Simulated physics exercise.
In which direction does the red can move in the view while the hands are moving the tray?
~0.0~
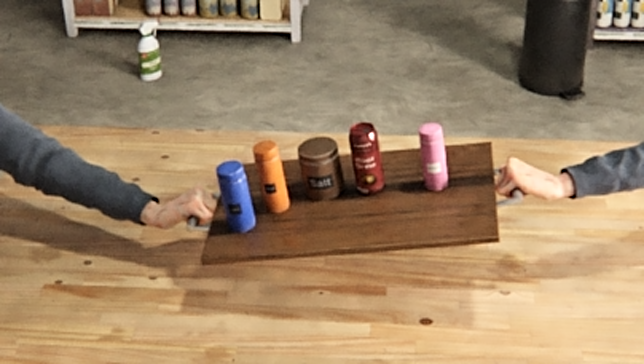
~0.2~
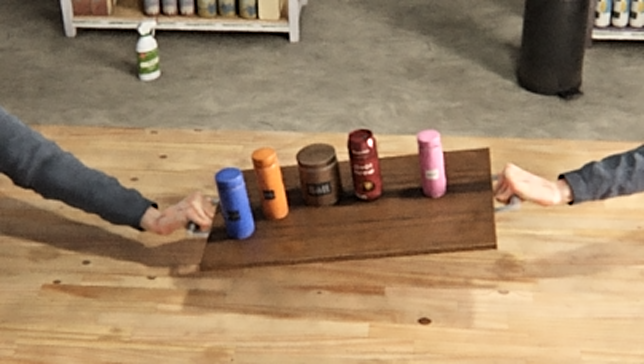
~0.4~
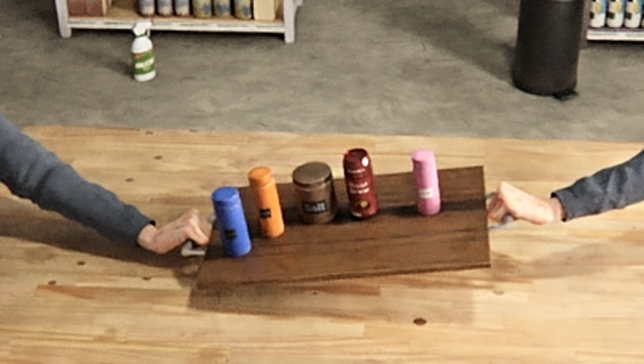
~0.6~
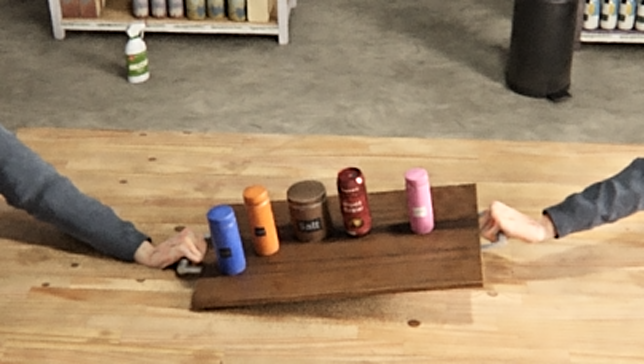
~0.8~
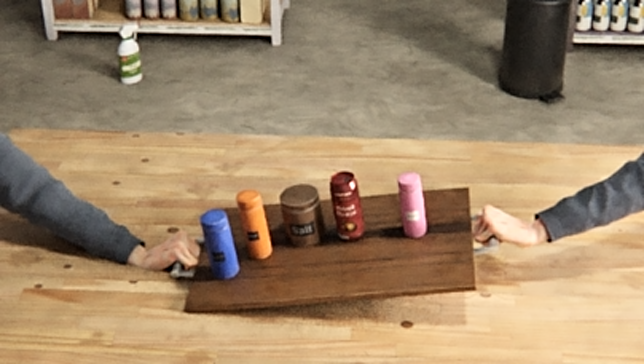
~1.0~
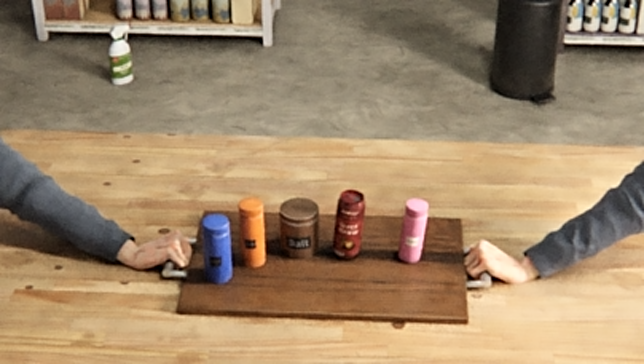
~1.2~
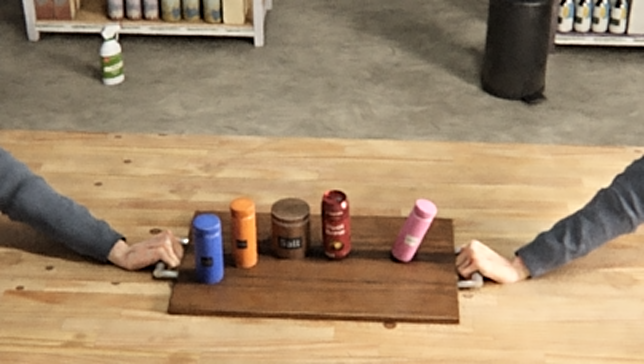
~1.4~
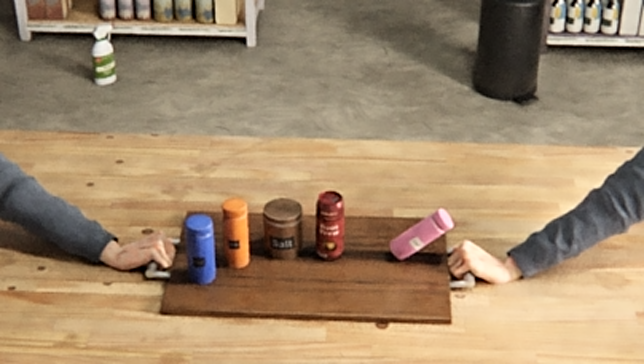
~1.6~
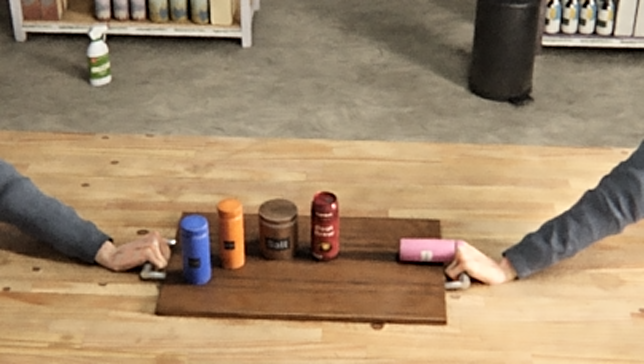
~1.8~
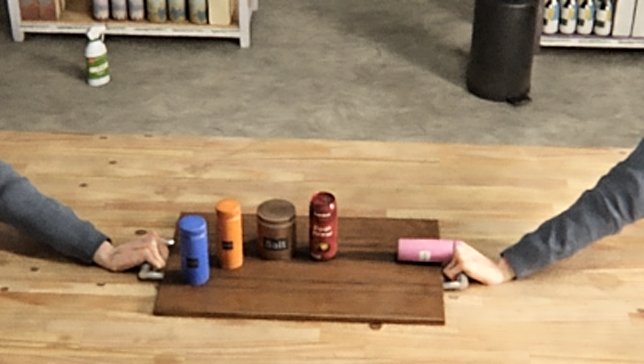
The red can moves down in the view, carried along with the tray.
